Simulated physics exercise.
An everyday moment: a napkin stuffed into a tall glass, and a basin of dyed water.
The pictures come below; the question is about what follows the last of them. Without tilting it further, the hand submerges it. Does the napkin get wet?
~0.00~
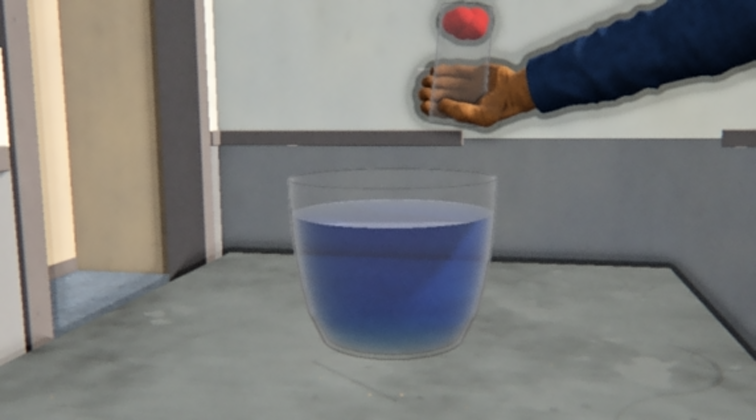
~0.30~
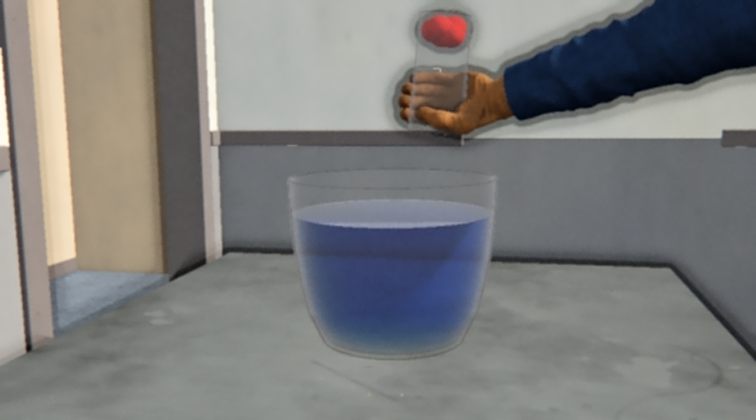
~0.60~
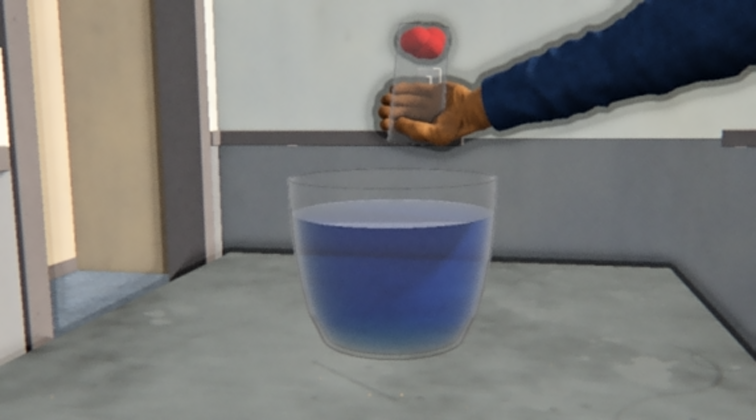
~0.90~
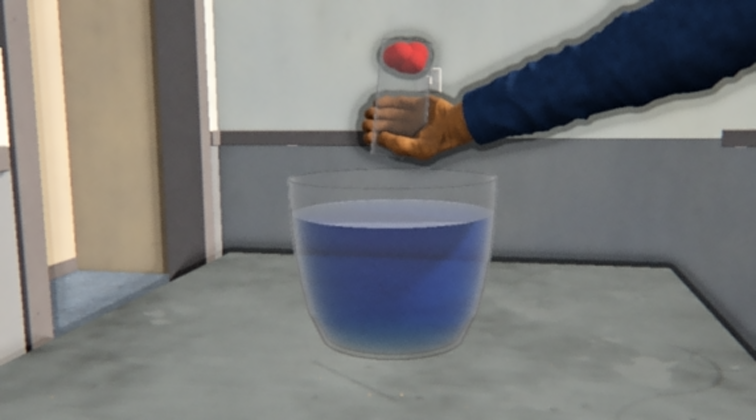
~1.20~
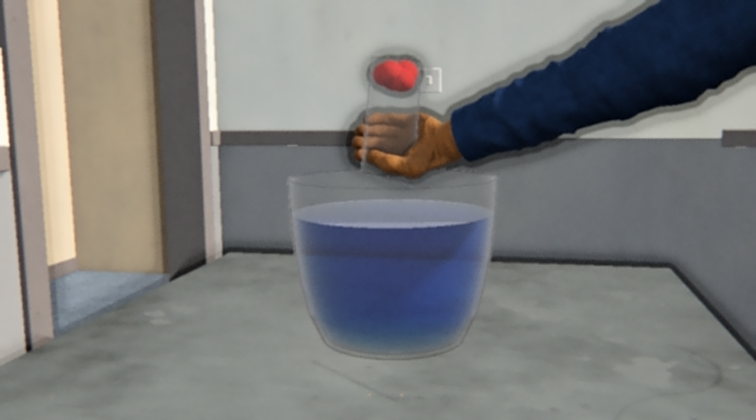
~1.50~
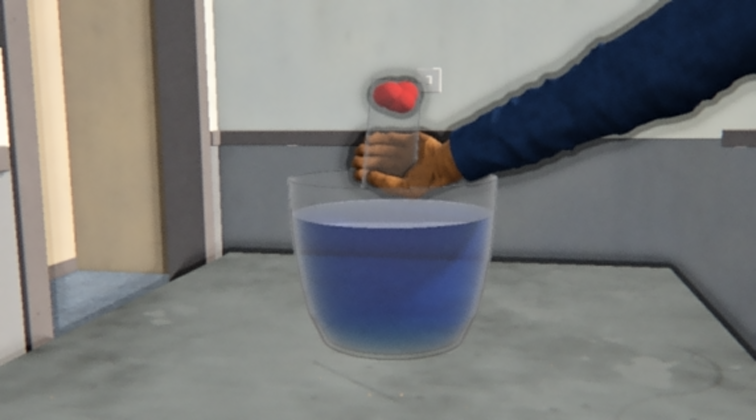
No.
Around 2.0 s, the tall glass enters the dyed water.
Around 2.6 s, air is trapped inside and holds the level down.
Around 4.0 s, the tall glass is under, still full of air, and the napkin is dry.
